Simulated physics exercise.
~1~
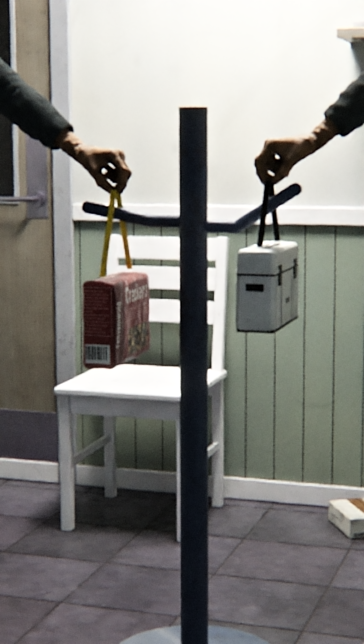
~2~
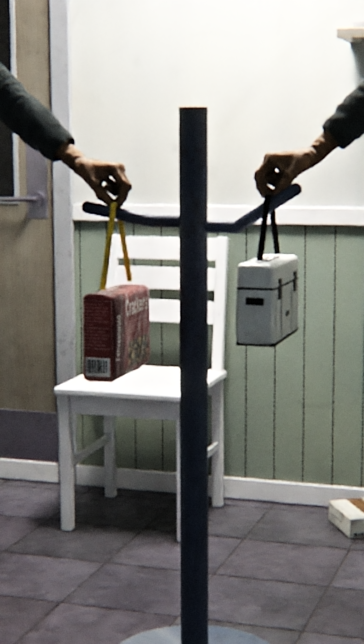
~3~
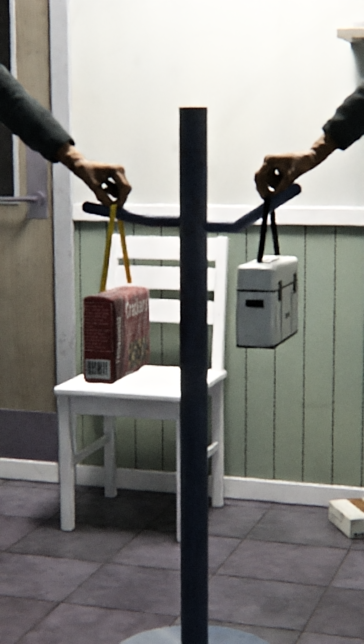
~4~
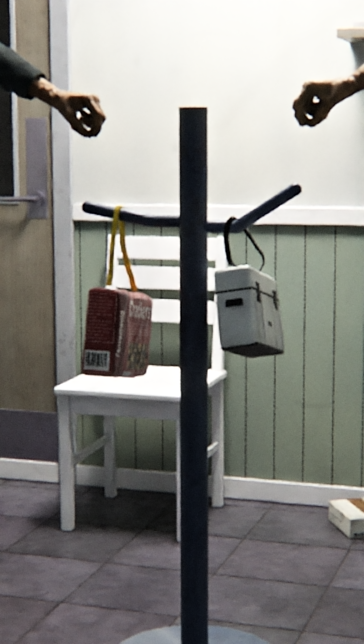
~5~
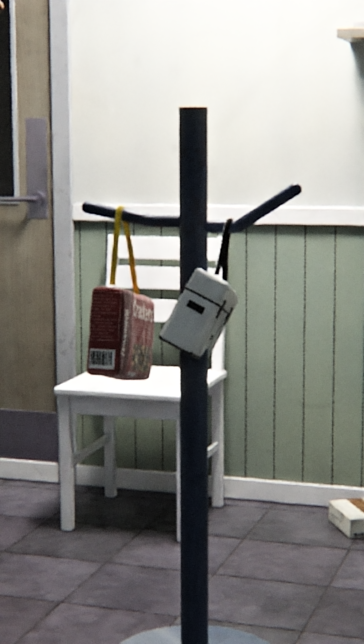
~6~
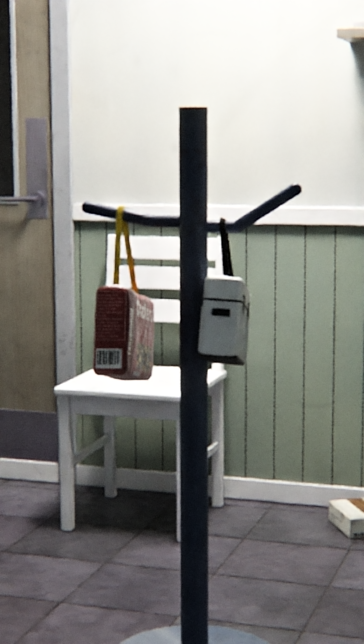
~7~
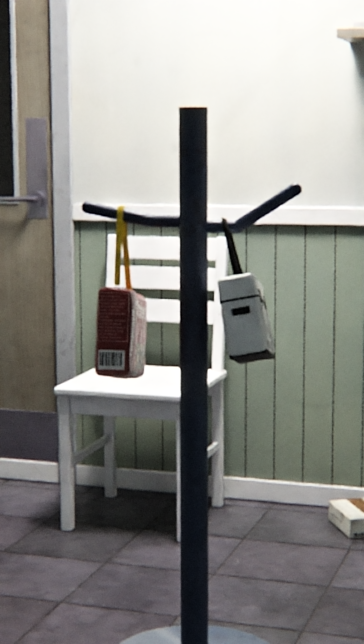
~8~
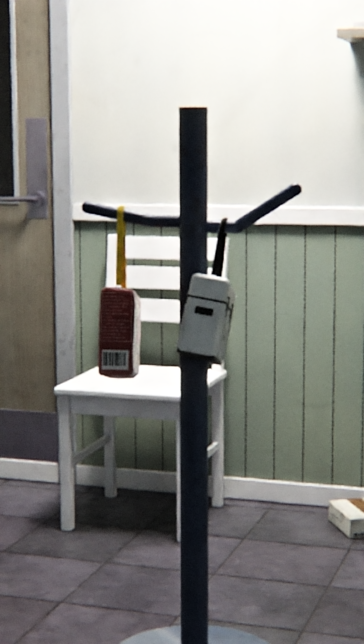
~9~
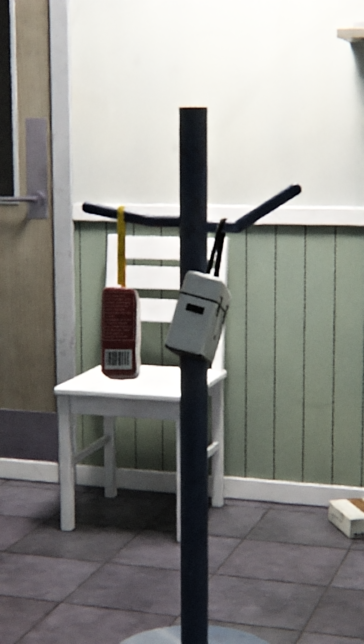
Tiled room with two hands hanging a red bag and a white case on pegs, the case sliding inward and swinging, both staying up.
